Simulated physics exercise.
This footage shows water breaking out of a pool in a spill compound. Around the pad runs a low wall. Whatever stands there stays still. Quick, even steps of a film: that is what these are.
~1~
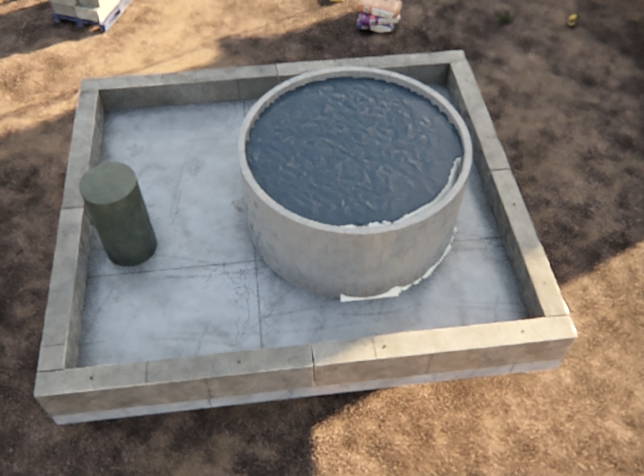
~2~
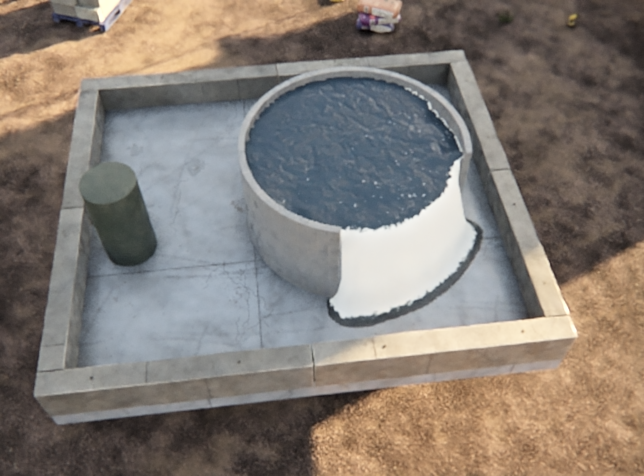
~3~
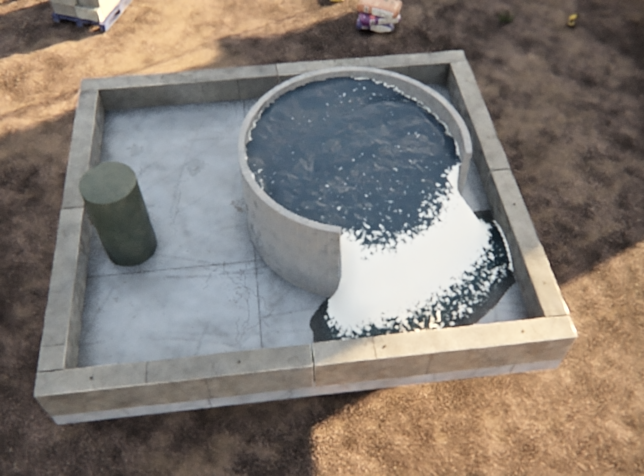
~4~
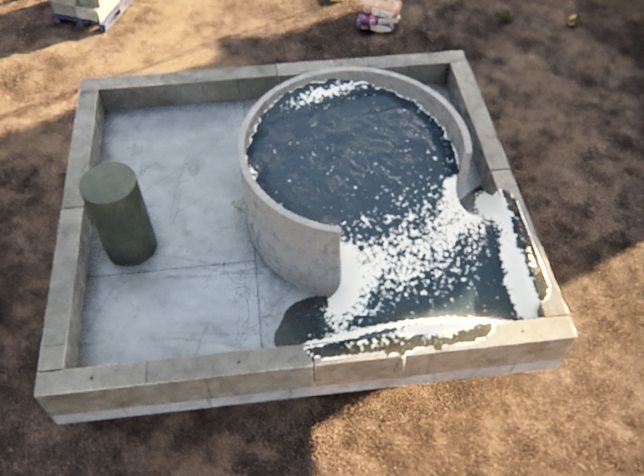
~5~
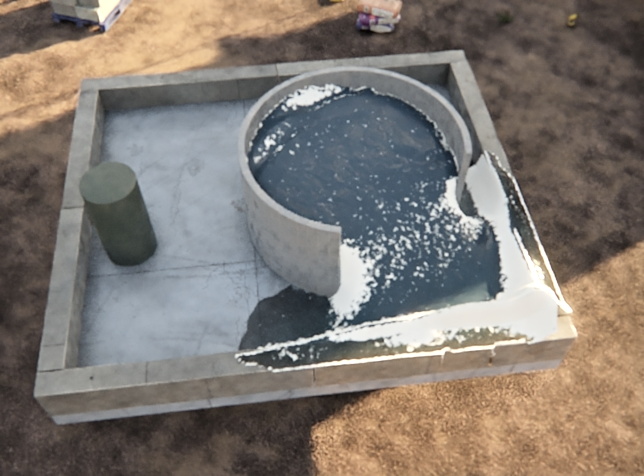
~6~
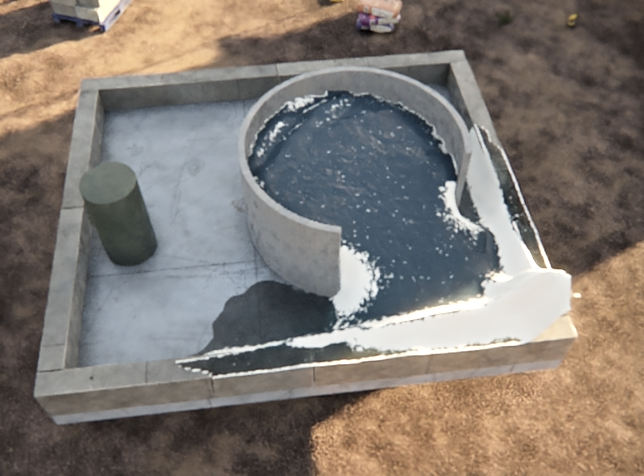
Dark water bursts through a gap in the front right of a round pool, spreads across the walled pad in white foam, then surges against the near and right walls and runs left along the near one.
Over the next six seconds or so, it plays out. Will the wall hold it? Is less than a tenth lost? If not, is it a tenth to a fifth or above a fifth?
The water lost is a big share, past a fifth.
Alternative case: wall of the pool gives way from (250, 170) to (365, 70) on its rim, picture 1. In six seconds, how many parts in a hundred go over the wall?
Estimate: 20 %.
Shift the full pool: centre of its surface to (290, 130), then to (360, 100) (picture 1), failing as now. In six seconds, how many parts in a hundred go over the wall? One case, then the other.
22%, then 26%.
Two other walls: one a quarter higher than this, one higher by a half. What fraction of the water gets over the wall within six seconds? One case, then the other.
About 20 percent in the first case, about 14 percent in the second.
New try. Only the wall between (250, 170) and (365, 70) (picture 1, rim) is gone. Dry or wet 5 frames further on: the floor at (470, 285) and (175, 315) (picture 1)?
Taking them as listed, I'd say unwetted and drenched.
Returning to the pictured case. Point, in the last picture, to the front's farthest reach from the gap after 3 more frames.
Close to (77, 384).
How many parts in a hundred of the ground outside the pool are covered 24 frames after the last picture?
Roughly 100 percent, I reckon.
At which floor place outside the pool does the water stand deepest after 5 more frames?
Deepest spot: Around (497, 322).
A moment on, water covers 40 % of the floor; the low wall has let 7 % over.
Next, water covers 45 % of the floor; the low wall has let 15 % over.
Then, water covers 70 % of the floor; the low wall has let 28 % over.
Later, water covers 75 % of the floor; the low wall has let 30 % over.
In the end, water covers 80 % of the floor; the low wall has let 30 % over.
